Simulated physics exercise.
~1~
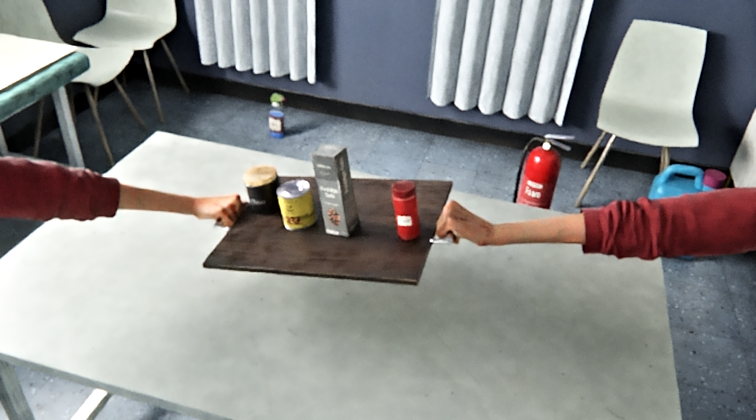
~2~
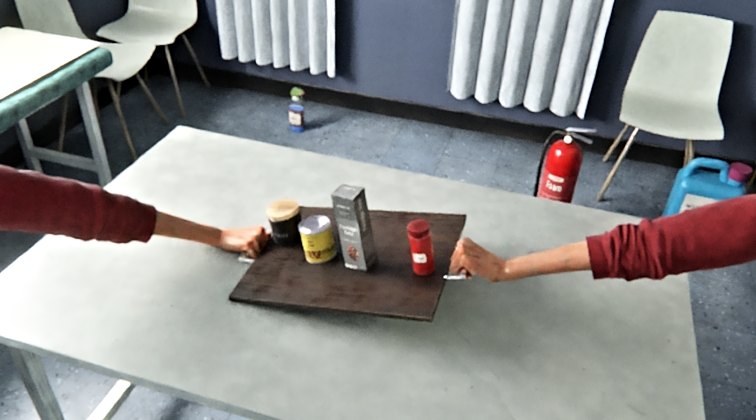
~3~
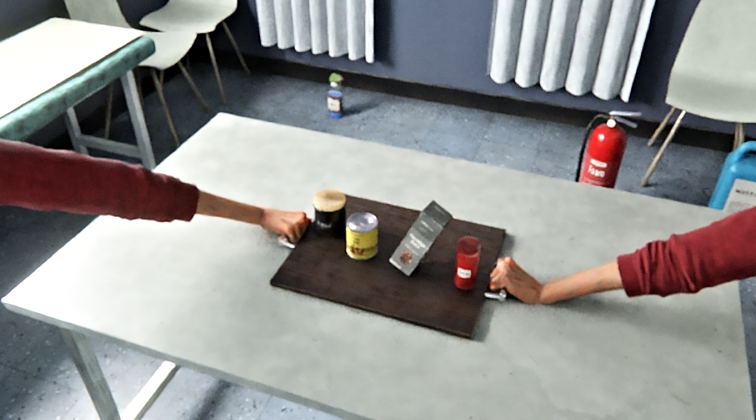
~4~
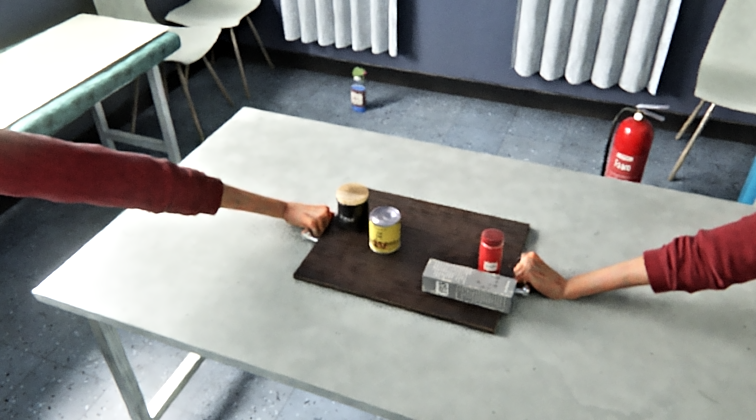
Two hands lowering a dark rimless tray onto a table, the tall grey carton toppling onto its side while three containers stay standing.
